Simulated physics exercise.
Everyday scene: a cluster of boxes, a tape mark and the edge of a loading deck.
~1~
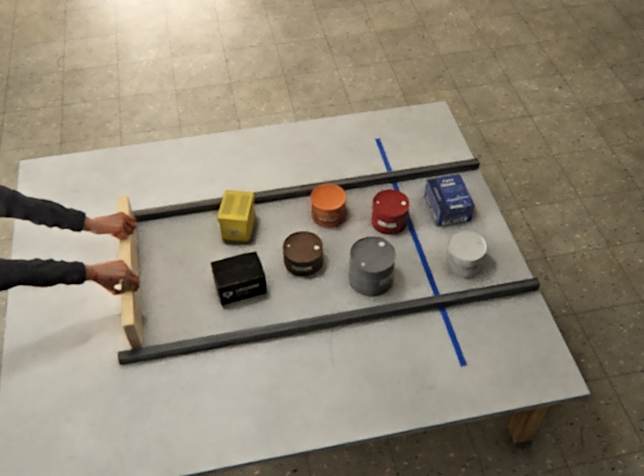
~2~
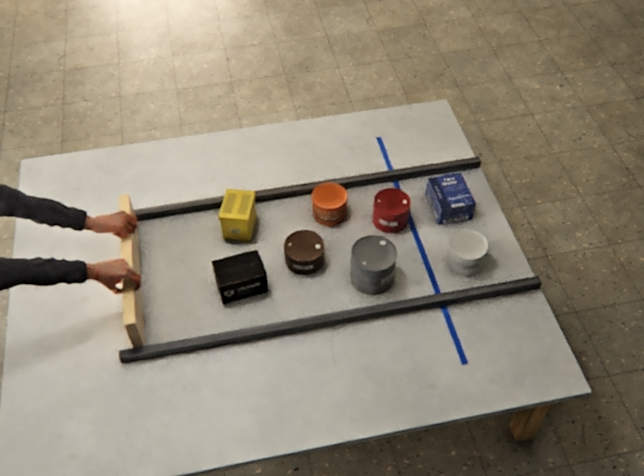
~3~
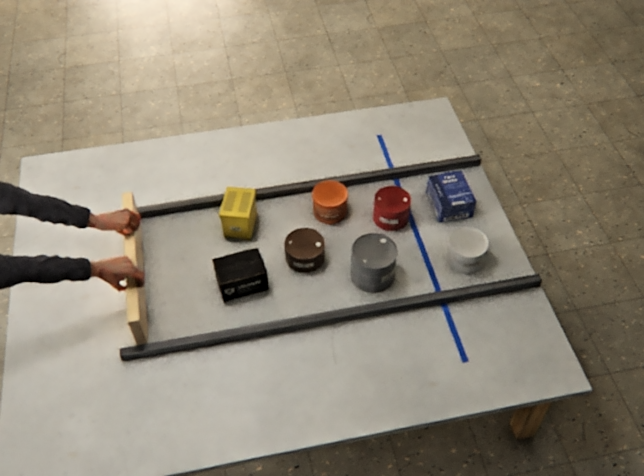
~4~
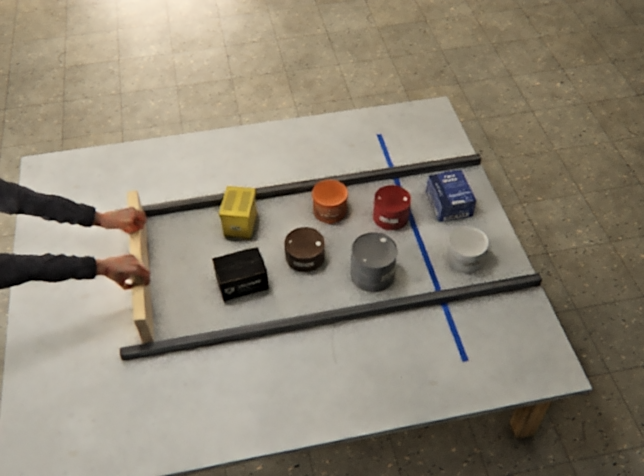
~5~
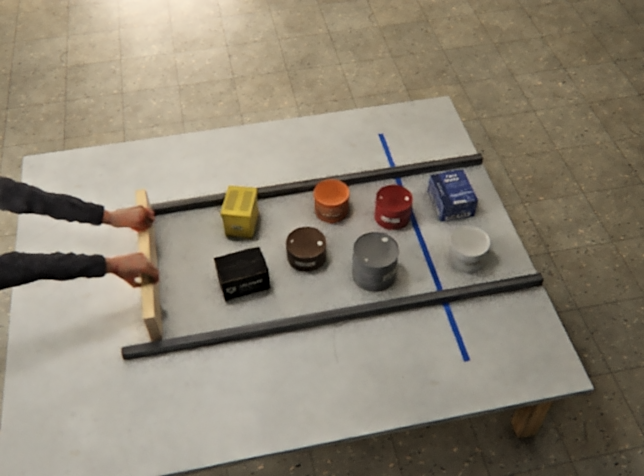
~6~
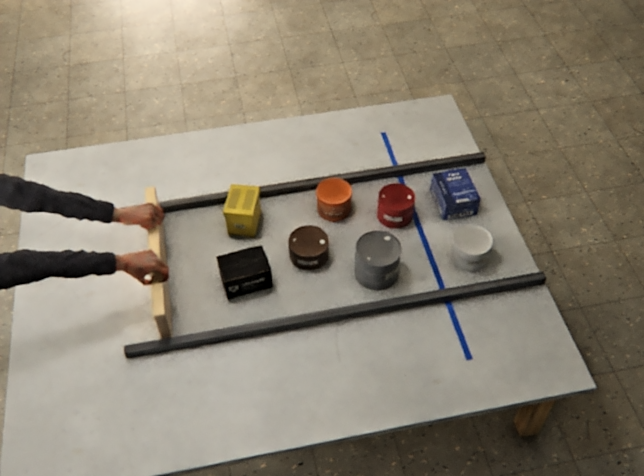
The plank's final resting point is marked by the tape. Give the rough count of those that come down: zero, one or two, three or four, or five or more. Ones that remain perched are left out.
Seems the ones that don't stay up number one or at most two, for sure.
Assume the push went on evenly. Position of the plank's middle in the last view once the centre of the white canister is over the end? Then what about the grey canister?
The middle sits near (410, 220) for the first and near (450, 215) for the other.
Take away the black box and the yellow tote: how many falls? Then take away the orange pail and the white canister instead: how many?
Result, first then second: 0, 0.
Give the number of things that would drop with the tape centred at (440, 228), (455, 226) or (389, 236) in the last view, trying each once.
Try by try, 2, 3 and 0.
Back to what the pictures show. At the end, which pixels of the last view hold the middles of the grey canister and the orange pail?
Final spots - grey canister (501, 240), orange pail (450, 177).
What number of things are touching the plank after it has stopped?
It's 3 of them.
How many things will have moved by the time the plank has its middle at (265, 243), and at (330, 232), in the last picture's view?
First 3 and then 6.
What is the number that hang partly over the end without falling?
Count: 1.
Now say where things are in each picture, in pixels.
In the first frame, blue box (449, 200); white canister (465, 254); red canister (390, 212); plank (130, 270); tape (415, 237).
In the second frame, white canister (466, 252); grey canister (373, 265).
In the third frame, red canister (392, 208); yellow tote (239, 214).
In the fourth frame, blue box (451, 196); brown canister (305, 250).
In the fifth frame, white canister (468, 249); orange pail (331, 201).
In the sixth frame, blue box (455, 194); white canister (470, 248); red canister (396, 206); plank (158, 260); tape (421, 231).
Soon after, none off yet; blue box at rest near (455, 194); white canister at rest near (470, 248); red canister at rest near (396, 206).
Then, none off yet; blue box at rest near (459, 194); white canister moved a little near (492, 244); red canister moved about its own width near (429, 207).
At rest, the number that fall off is one or two; fallen, white canister.
